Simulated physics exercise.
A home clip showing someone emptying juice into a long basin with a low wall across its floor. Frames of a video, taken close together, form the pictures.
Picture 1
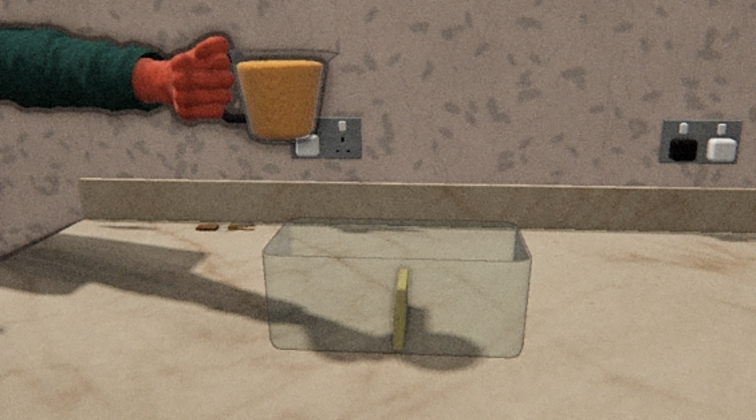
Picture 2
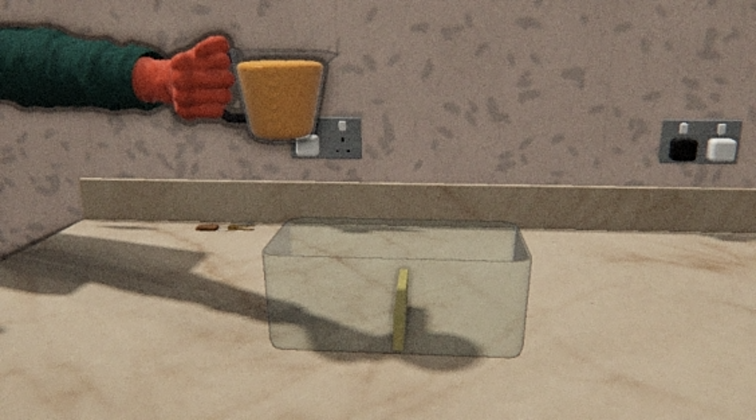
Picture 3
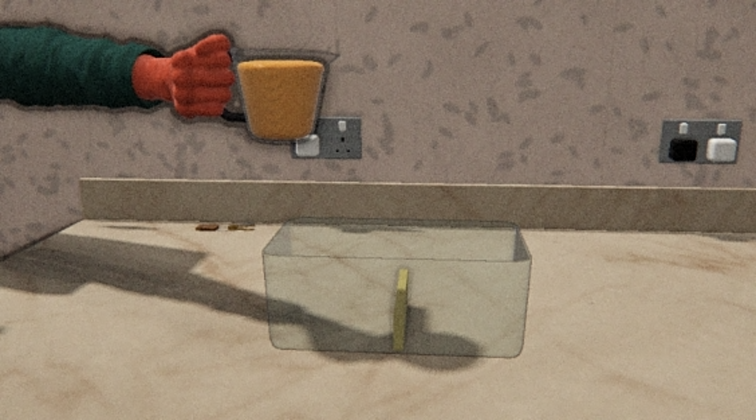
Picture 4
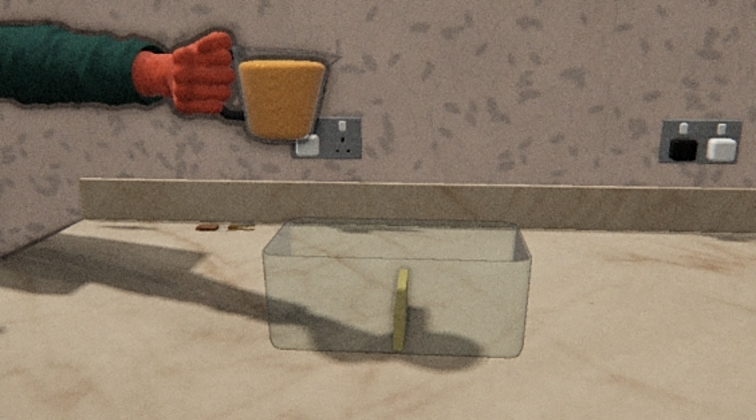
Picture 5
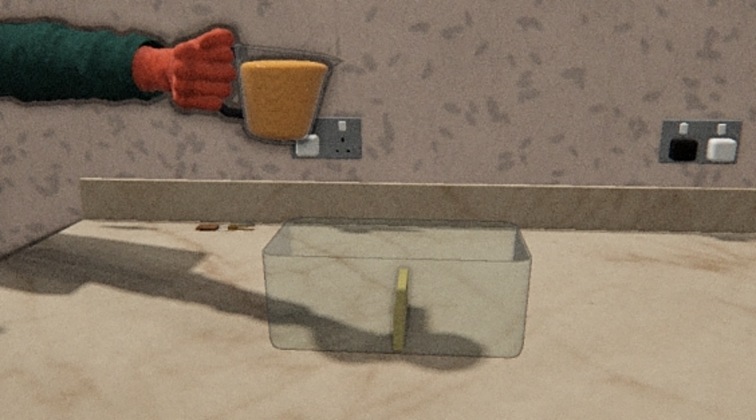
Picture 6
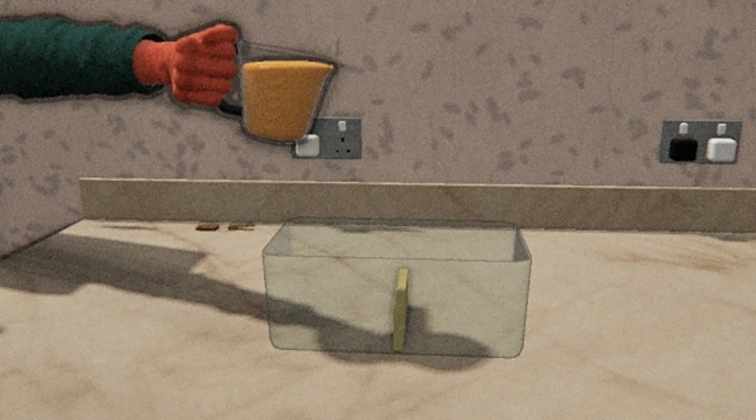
A clear cup of orange juice, held by a red-gloved hand in a dark green sleeve, starts upright and still above a long, clear basin with a low wall across its floor. The hand then gradually tilts the cup slightly to the right, bringing the juice closer to its right rim.
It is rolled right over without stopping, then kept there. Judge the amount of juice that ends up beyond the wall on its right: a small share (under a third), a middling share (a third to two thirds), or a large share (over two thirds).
A middling share.
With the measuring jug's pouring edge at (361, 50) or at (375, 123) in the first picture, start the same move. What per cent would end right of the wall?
First try: 80 percent; second try: 75 percent.
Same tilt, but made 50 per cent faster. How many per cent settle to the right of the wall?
About 40 in a hundred.
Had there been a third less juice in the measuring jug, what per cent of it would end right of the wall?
It comes to near 20 per cent.
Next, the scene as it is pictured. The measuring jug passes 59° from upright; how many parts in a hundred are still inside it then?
Remaining fraction: Approx. 75 %.
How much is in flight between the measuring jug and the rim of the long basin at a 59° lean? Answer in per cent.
It's close to 20 percent.
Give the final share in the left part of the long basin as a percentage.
Close to 50 in a hundred.
A moment on, the measuring jug is tipped part way and 73 per cent is still to pour, 2 is left of the wall and 5 right of it.
Next, the measuring jug is tipped on its side and 20 per cent is still to pour, 16 is left of the wall and 42 right of it.
Then the measuring jug is tipped on its side and 1 per cent is still to pour, 48 is left of the wall and 48 right of it.
Later the measuring jug is tipped on its side and 0 per cent is still to pour, 49 is left of the wall and 49 right of it.
In the end 49 per cent lies left of the wall, 49 right of it and 2 outside.
